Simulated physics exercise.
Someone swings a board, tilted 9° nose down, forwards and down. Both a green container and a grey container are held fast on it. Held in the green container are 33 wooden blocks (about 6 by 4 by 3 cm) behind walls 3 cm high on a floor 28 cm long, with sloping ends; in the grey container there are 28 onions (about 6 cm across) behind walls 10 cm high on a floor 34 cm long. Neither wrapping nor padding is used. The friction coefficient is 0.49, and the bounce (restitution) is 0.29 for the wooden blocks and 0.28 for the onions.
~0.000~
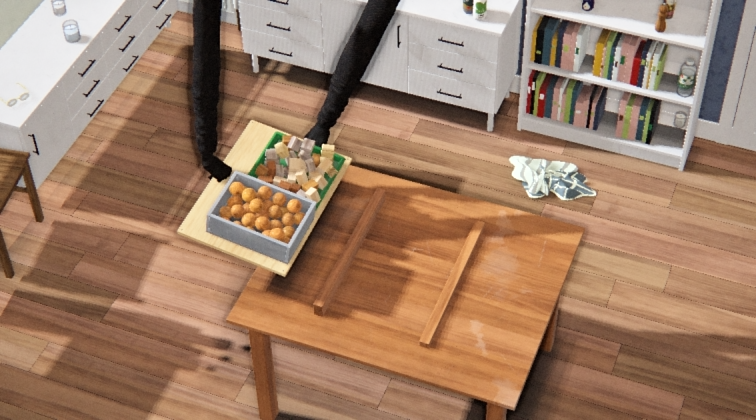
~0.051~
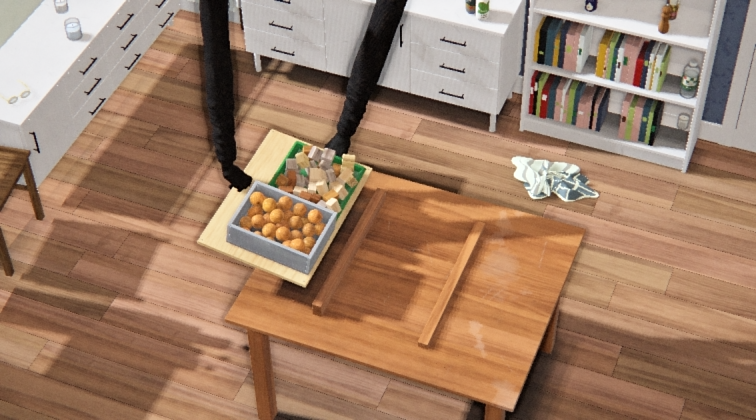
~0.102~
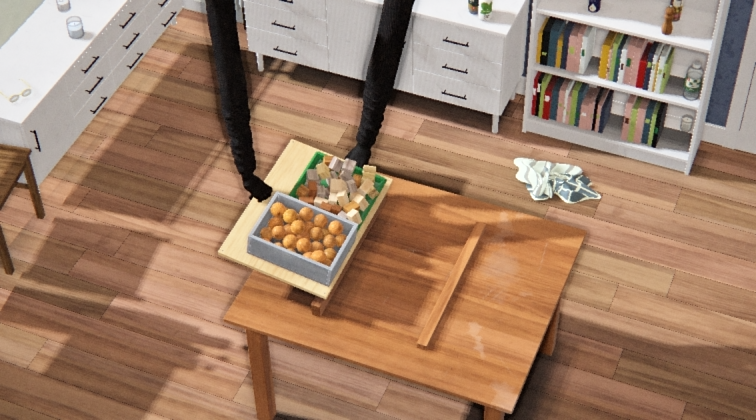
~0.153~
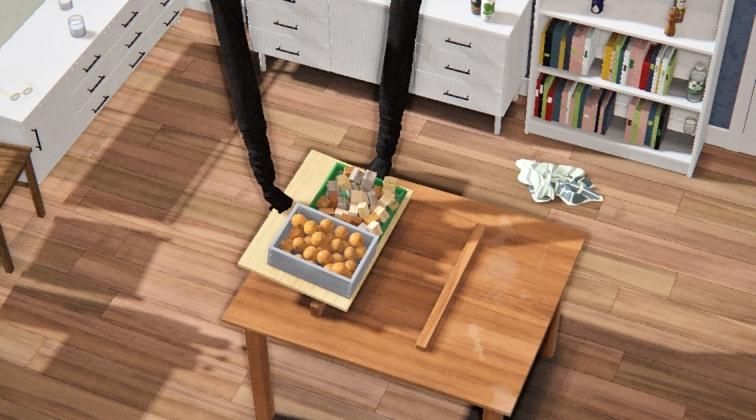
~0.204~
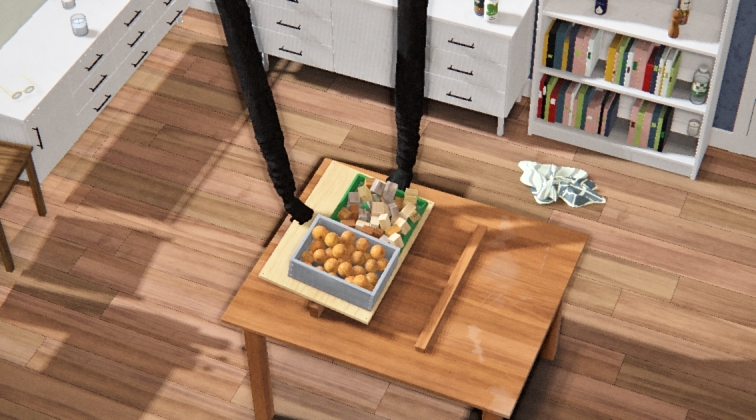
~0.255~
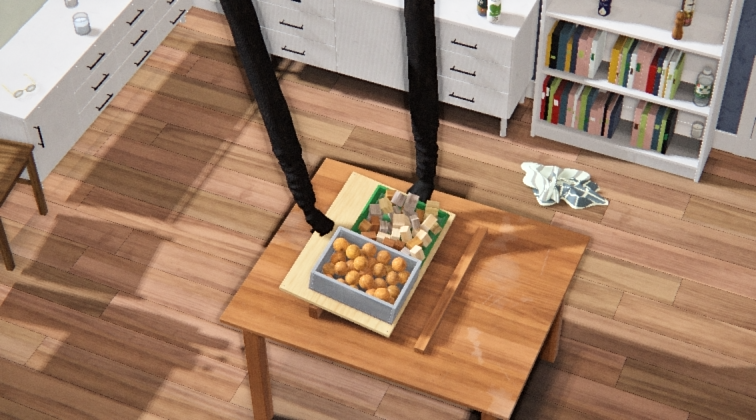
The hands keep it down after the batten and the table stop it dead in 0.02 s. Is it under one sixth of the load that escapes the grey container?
It holds on to more than five sixths of its load.
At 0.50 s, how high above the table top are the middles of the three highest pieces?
On average they sit about 16 cm high.
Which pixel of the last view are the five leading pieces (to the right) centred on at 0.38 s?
Their mean place is roughly (466, 252) in the last picture.
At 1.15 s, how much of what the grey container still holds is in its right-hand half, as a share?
Near 70 per cent.
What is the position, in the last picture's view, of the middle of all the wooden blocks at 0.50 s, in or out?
Near (449, 247).
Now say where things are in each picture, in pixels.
In the first picture (we follow the rim corner now nearest the camera, unless another is named; the camera moves round a little), grey container at (287, 245); green container (by its farthest rim corner) at (277, 132); 60 cm still to travel; nothing out yet.
The second picture shows grey container at (308, 256); green container at (298, 142); 50 cm still to travel.
The third picture shows grey container at (329, 268); green container at (318, 152); 40 cm still to travel.
The fourth picture shows grey container at (350, 281); green container at (338, 163); 31 cm still to travel.
The fifth picture shows grey container at (372, 293); green container at (359, 174); 21 cm still to travel.
The sixth picture shows grey container at (393, 306); green container at (380, 186); 11 cm still to travel; nothing out yet.
After 0.30 s, it lands.
After 0.38 s, 4 of 33 out of the green container and 0 of 28 out of the grey container.
After 0.50 s, 9 of 33 out of the green container and 1 of 28 out of the grey container.
After 0.72 s, 13 of 33 out of the green container and 1 of 28 out of the grey container.
When it is over (at 1.15 s), 13 of 33 out of the green container and 1 of 28 out of the grey container. Asked share, 1 of 28, 4 per cent.
